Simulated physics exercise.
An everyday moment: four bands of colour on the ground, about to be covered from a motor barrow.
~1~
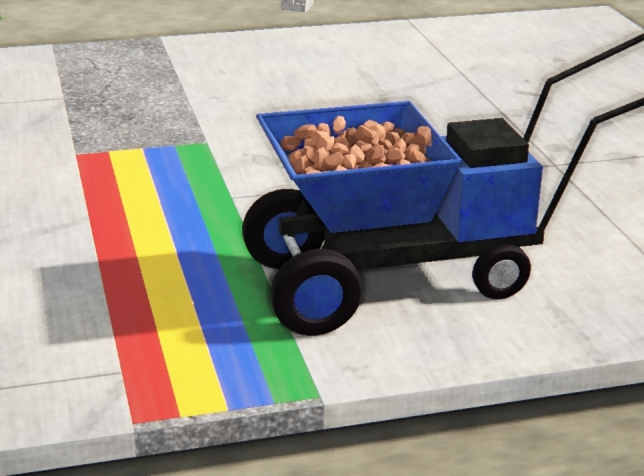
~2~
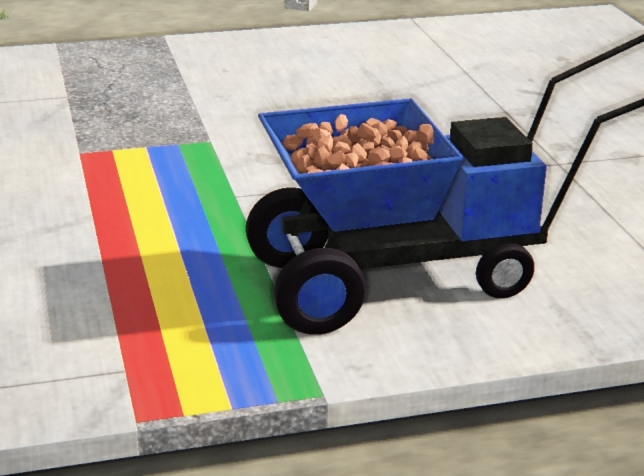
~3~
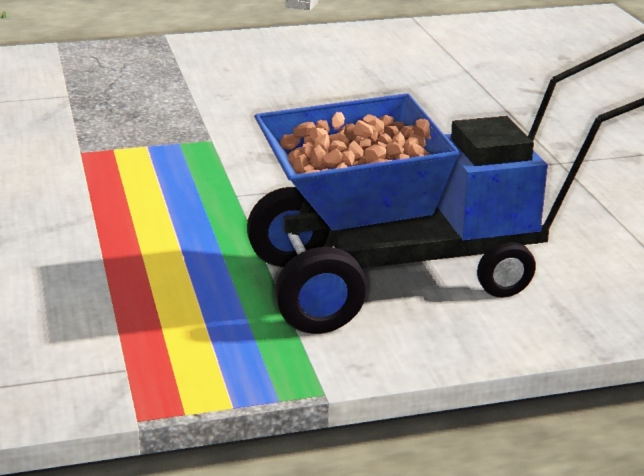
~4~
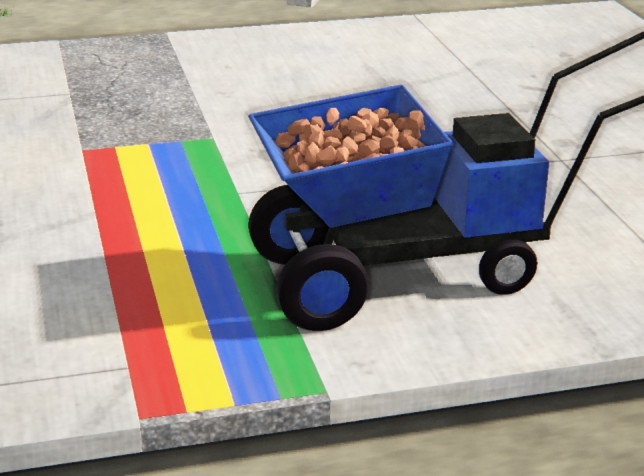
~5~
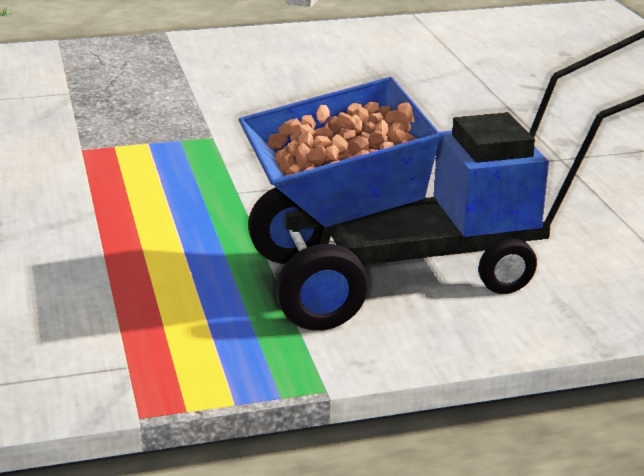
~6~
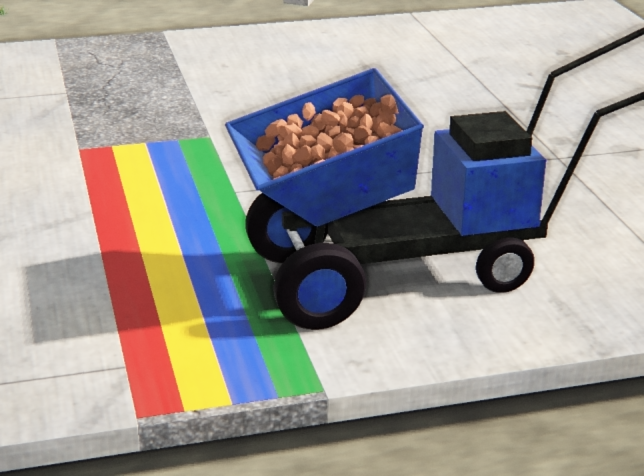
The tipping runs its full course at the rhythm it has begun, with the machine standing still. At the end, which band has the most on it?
Most lies over the red band.
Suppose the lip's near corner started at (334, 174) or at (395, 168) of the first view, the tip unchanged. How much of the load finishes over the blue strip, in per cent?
The first gives 10 %, the second 30 %.
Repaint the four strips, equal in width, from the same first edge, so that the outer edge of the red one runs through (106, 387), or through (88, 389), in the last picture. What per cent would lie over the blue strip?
First some 0, then 0 per cent.
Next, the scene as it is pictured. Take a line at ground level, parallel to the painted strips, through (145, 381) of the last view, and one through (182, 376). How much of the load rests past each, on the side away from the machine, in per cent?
In turn 40 and 70 in a hundred.
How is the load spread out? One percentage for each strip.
In per cent, green strip 0, blue strip 0, yellow strip 15 and red strip 35.
Just after the last frame, skip tipped steeply; every one in the skip.
A moment on, skip tipped right over; the larger part in the skip; just a few over the yellow strip; about a tenth over the red strip; just a few falling; just a few off the paint.
Further on, skip tipped right over; roughly a quarter in the skip; about a tenth over the yellow strip; roughly a third over the red strip; roughly a quarter off the paint.
When it is over, skip tipped right over; roughly a quarter in the skip; not one over the green strip; just a few over the blue strip; roughly a quarter over the yellow strip; roughly a third over the red strip; roughly a quarter off the paint.
